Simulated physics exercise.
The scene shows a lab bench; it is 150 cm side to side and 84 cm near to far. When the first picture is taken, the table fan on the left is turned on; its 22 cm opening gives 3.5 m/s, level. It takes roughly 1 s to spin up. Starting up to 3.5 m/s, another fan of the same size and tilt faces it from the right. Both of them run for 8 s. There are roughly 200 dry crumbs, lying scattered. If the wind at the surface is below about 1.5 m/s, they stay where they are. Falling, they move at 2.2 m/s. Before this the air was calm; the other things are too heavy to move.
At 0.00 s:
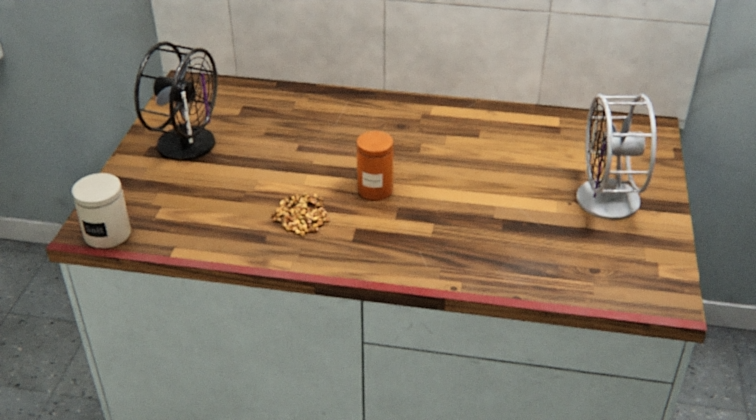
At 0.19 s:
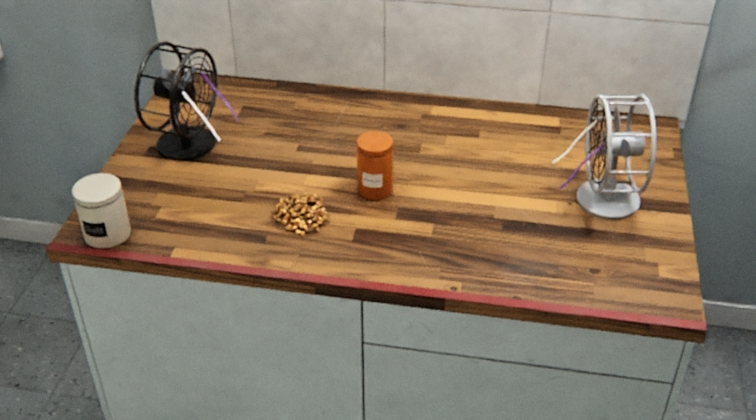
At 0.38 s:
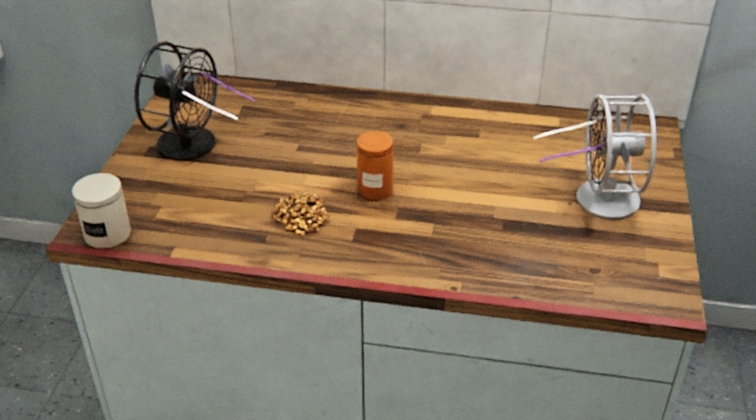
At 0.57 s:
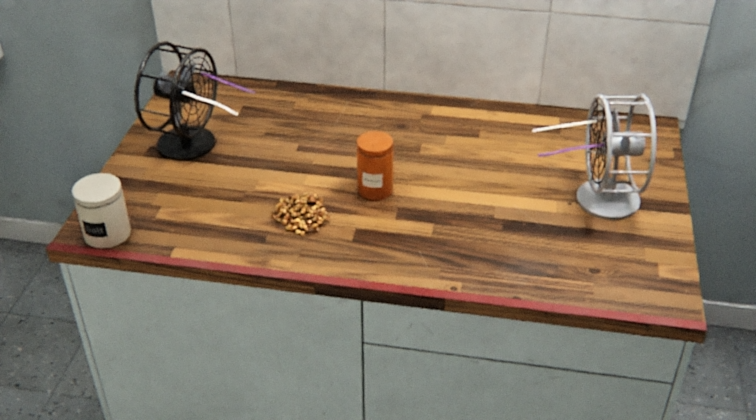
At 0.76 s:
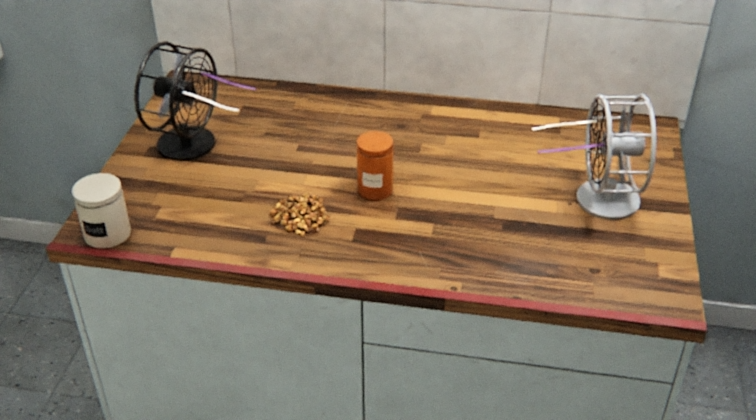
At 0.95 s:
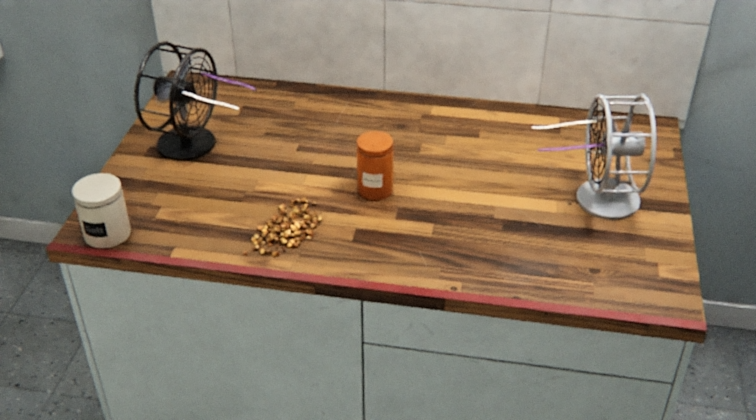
In this clip, two fans facing each other across a wooden benchtop start blowing, lifting their white and purple ribbons, and later the small pile of golden crumbs between them spreads a short way toward the front left.
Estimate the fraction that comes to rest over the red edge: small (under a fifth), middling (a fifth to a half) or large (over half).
The fraction over the red edge is large, over half.
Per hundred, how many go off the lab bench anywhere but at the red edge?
It comes out at some 0 %.
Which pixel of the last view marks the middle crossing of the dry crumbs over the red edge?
At roughly pixel (256, 276).
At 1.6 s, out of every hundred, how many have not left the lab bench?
Estimate: Around 10 percent.
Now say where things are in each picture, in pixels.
In the first frame, the middle of the dry crumbs is near (300, 213), none has stirred yet, the mouth of the table fan is at (178, 90) and that of the second one at (619, 144).
In the second frame, the middle of the dry crumbs is near (303, 212), none has stirred yet and the red edge is centred on (360, 288).
In the third frame, the middle of the dry crumbs is near (303, 212), none has stirred yet, the top of a jar is at (375, 141) and the top of a jar is at (96, 187).
In the fourth frame, the middle of the dry crumbs is near (303, 212) and none has stirred yet.
In the fifth frame, the middle of the dry crumbs is near (299, 211) and about 1 % have left their places.
In the sixth frame, the middle of the dry crumbs is near (290, 227), the farthest in sight from the table fan is at (296, 246) and about 80 % have left their places.
After 1.6 s the count stands so, 88 % are over the red edge.
After 2.6 s the count stands so, 92 % are over the red edge.
After 4.4 s the count stands so, 92 % are over the red edge.
After 8.0 s, at the end, 92 % are over the red edge.
